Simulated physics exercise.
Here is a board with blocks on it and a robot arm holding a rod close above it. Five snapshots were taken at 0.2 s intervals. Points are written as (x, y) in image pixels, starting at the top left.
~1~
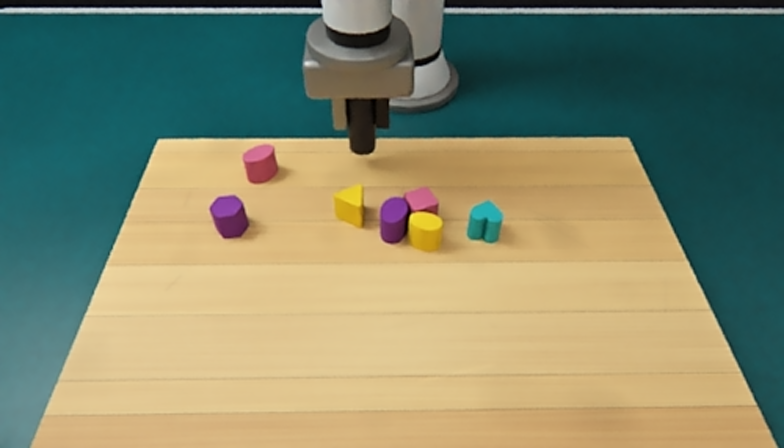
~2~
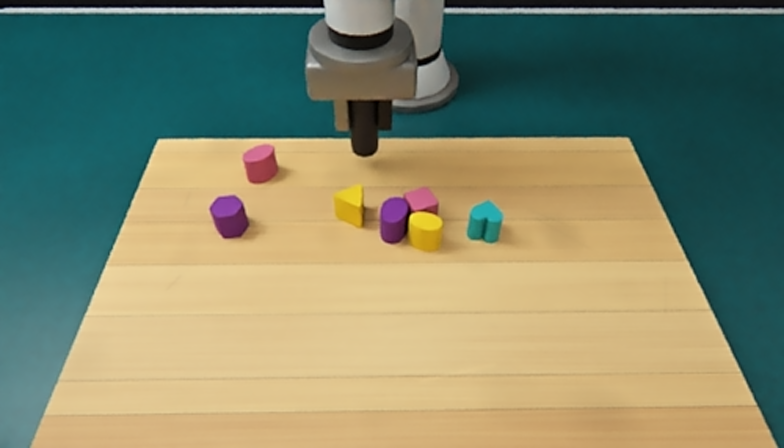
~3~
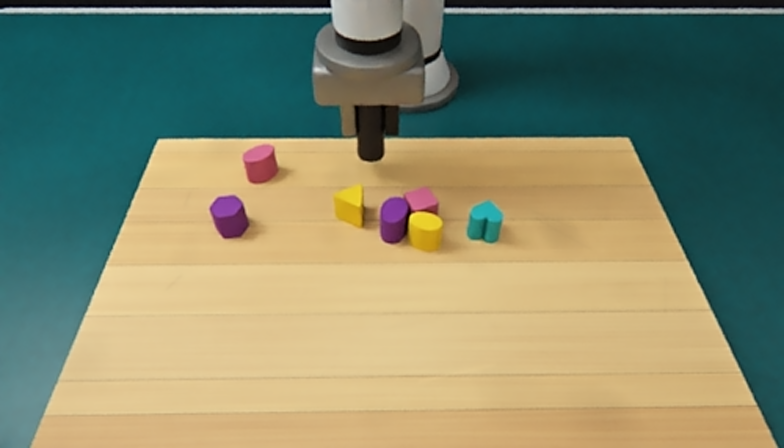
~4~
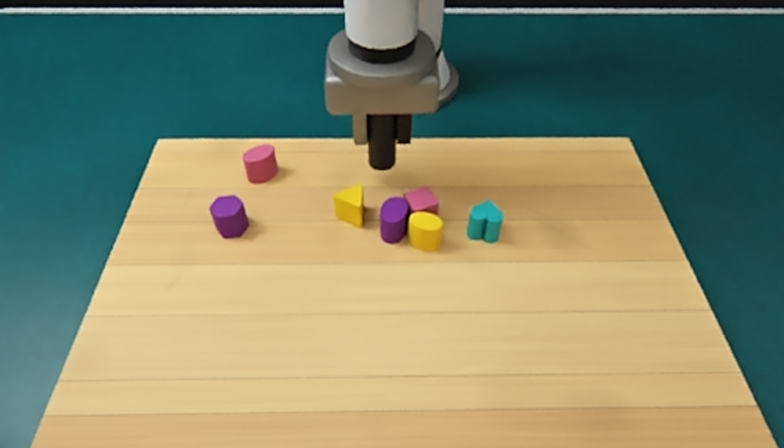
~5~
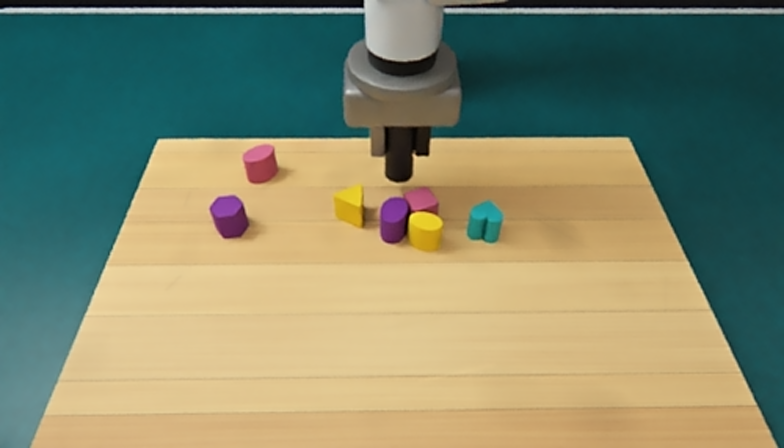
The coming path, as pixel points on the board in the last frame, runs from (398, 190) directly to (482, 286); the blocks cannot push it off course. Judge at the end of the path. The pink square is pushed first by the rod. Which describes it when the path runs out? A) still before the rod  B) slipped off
Correct choice: B.
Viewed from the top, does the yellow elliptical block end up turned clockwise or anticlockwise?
The block turns clockwise.
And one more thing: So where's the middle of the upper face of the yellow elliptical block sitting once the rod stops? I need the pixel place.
I predict (429, 280).
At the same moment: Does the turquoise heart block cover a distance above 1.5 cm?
Answer: No.
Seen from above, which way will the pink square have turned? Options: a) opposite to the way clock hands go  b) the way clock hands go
I choose b.
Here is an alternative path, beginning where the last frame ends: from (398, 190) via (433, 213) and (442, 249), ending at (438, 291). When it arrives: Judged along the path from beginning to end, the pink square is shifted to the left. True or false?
The statement is incorrect.
What follows on the original path. One third of the way, rod at (426, 203); pink square at (431, 219), turned 25° clockwise; yellow elliptical block at (430, 239), turned 15° anticlockwise.
Two thirds of the way, rod at (455, 235); pink square at (448, 252), turned 55° clockwise; yellow elliptical block at (433, 271), turned 15° clockwise.
At the end, rod at (485, 270); purple elliptical block unmoved; pink square at (454, 269), turned 95° clockwise; yellow elliptical block at (429, 280), turned 35° clockwise; turquoise heart block unmoved.
